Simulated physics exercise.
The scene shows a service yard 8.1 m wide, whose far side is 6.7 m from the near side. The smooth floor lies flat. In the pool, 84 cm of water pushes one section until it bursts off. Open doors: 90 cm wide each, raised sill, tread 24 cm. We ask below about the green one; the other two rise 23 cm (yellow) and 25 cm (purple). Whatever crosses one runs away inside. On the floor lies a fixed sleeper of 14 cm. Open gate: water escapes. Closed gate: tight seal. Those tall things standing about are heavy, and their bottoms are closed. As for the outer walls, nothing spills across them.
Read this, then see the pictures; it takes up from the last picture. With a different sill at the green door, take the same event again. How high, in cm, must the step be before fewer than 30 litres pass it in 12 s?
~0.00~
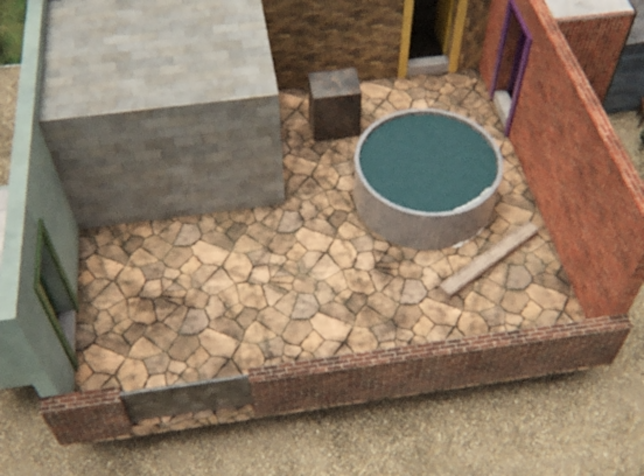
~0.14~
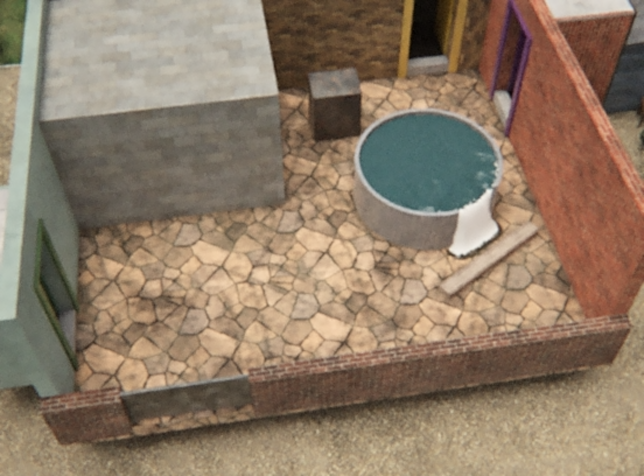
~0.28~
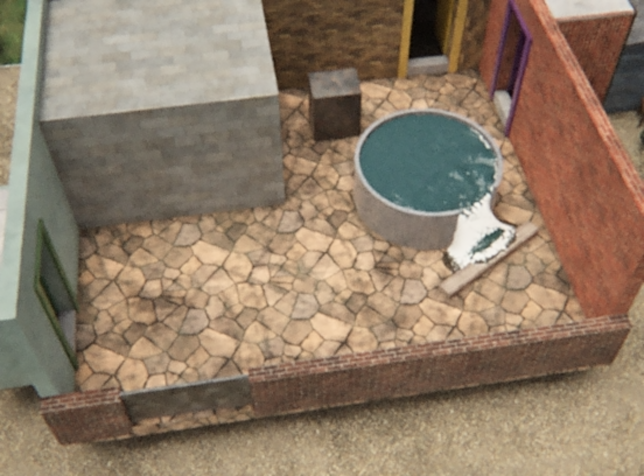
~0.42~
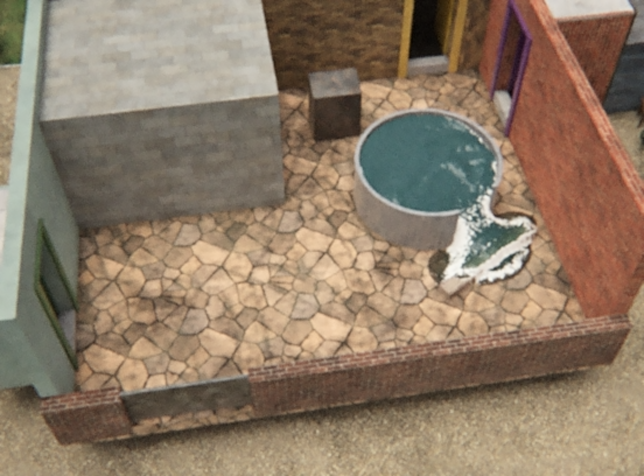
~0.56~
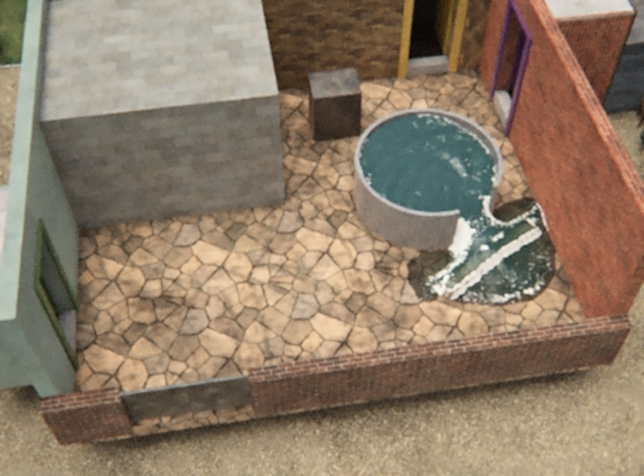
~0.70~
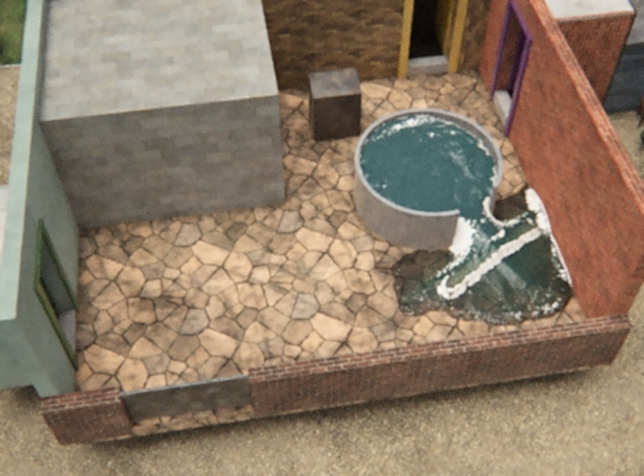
About 13.5 cm.
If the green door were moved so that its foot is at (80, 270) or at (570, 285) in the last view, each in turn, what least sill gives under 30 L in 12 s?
You'd want about 12.5 cm there first, then about 24 cm.
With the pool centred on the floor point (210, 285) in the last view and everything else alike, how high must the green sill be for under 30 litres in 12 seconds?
Roughly 10.0 cm is needed.
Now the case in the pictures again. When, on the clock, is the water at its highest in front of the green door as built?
I'd say near 5.0 seconds.
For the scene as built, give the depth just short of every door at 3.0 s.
Green 0, yellow 10, purple 5 cm.
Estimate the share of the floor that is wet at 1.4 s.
Near 25 per cent of the open floor.
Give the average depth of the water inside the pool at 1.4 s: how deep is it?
About 62 centimetres.
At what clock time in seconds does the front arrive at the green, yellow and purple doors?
It gets to green at 4.5 s, to yellow at 2.8 s, and to purple at 1.5 s.
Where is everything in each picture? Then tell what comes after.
In the first frame, still water, 84 cm deep, in the pool at (428, 162); the green door at (60, 302) is dry.
In the second frame, the front is at (495, 236), 0.3 m from the gap at (474, 222); 0.2 m2 of floor is wet, 84 cm left at the back.
In the third frame, water pours out at (473, 224) and has run 0.6 m, to (501, 251); about 22 cm deep outside, 84 cm at the back.
In the fourth frame, the gap is at (473, 225), the front 1.0 m out at (516, 271); the back of the pool holds 84 cm.
In the fifth frame, the front is at (541, 289), 1.5 m from the gap at (473, 225); 3.2 m2 of floor is wet, 84 cm left at the back.
In the sixth frame, the front is at (551, 313), 2.0 m from the gap at (473, 224); 4.5 m2 of floor is wet, 80 cm left at the back; the green door at (60, 302), 6.8 m from the gap, is still 5.3 m from the nearest water.
After 1.4 s water covers 25 % of the floor, deepest (58 cm) near (582, 336); it has not reached the green door.
After 3.0 s water covers 50 % of the floor, deepest (42 cm) near (485, 255); it has not reached the green door.
After 12.0 s water covers 95 % of the floor, deepest (16 cm) near (348, 370); 11 cm at the green door, 10 litres in over its 16 cm sill.
At the green door as built, the water arrived by 4.5 s and peaked near 20 cm at 4.8 s.
Run again over the same 12 s with other heights there, 47 litres in over 12 cm, 10 litres over 16 cm. The limit of 30 litres is kept from about 13.5 cm up.
